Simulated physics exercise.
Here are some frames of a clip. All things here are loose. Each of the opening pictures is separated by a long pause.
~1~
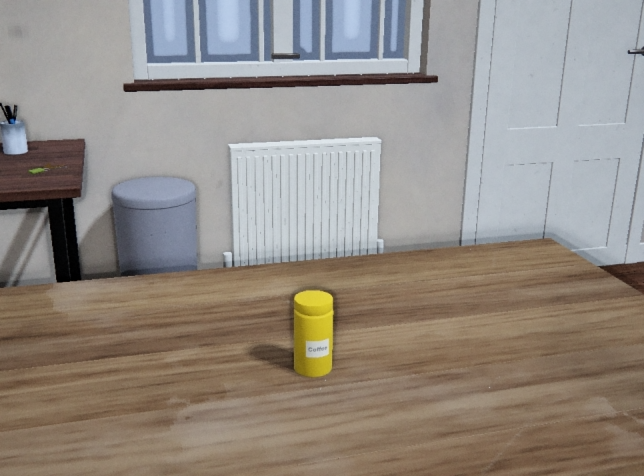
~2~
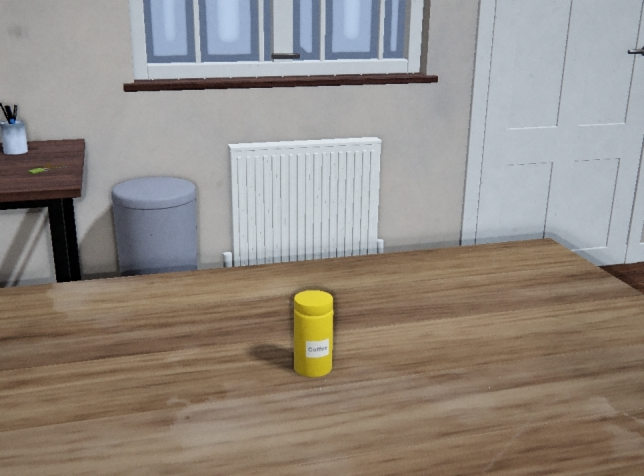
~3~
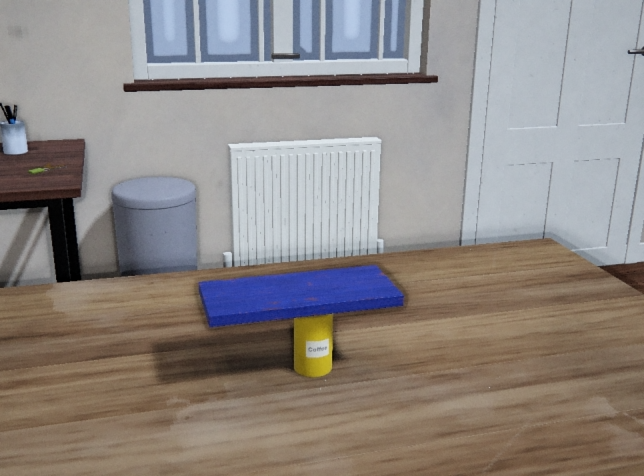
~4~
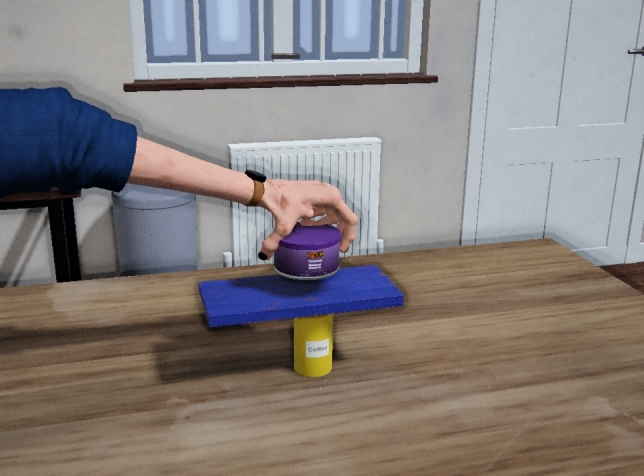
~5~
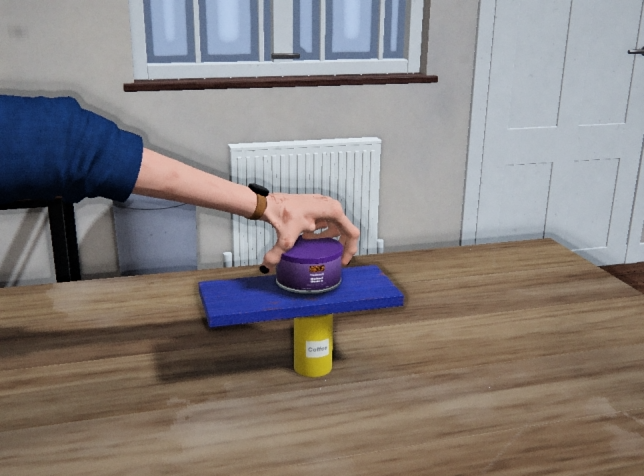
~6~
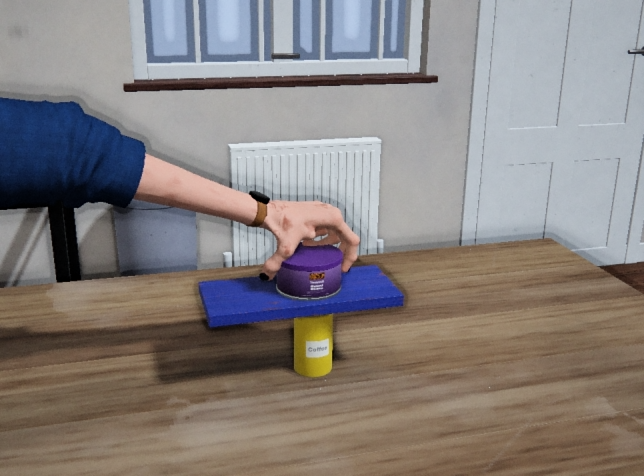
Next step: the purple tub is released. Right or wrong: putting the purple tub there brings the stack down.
Wrong, the stack stays up.
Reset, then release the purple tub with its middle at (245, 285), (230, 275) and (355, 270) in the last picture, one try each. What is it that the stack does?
First time it falls over, second time it falls over, third time it stays put.
Then, 0.20 s on from there, no change.
Then, 0.40 s on from there, purple tub resting near (309, 271).
In the end, all 3 unmoved. At the end, from the last picture's camera, purple tub near (309, 271). The stack holds.
